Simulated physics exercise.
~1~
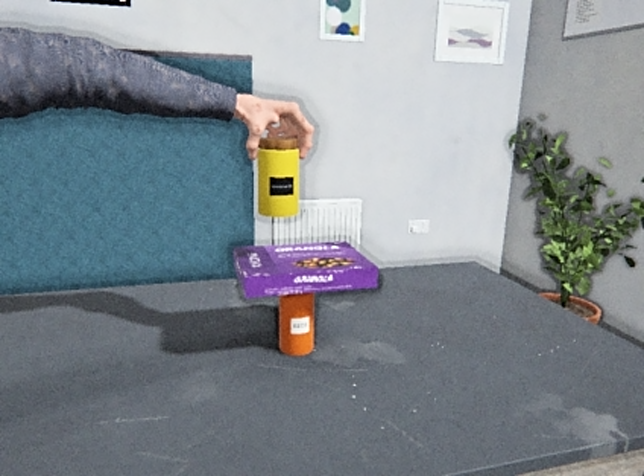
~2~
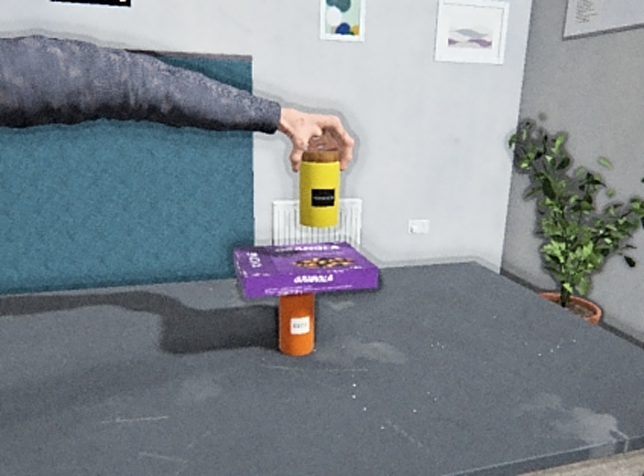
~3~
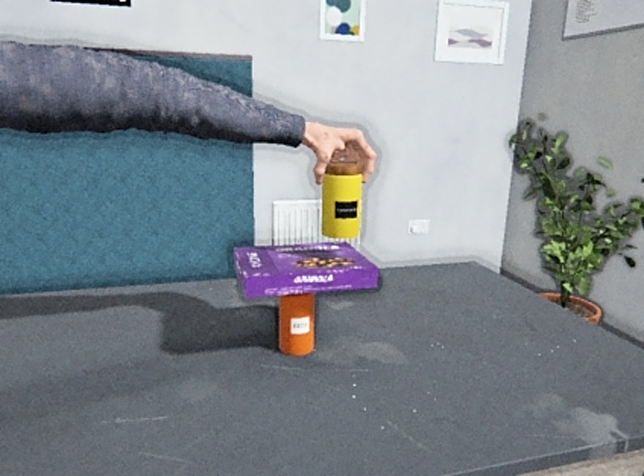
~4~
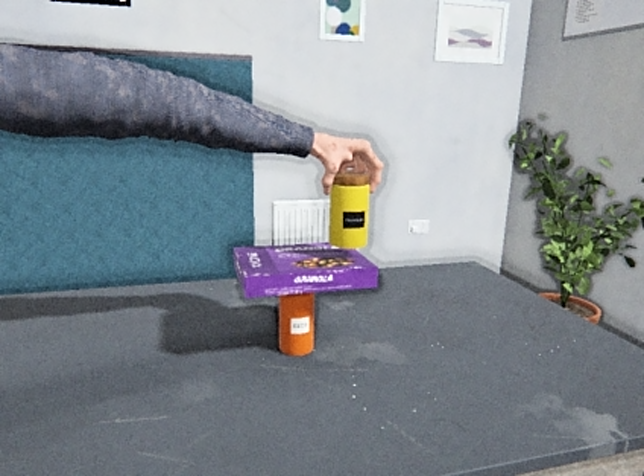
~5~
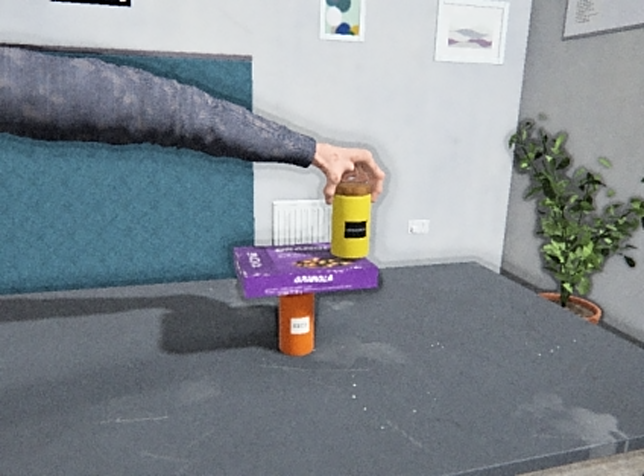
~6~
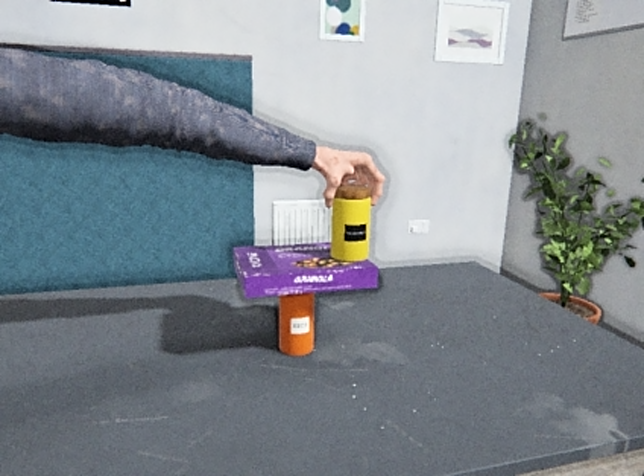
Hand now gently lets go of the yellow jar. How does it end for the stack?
Won't stay.
Then, 0.30 s past the last view, yellow jar now fallen; purple packet rocked 46° from its first pose.
Then, 0.40 s past the last view, purple packet on its side.
Then, 0.50 s past the last view, purple packet now fallen.
Then, 0.80 s past the last view, things are still on the move.
Finally, fallen, yellow jar and purple packet; orange jar still in place. The stack comes apart.
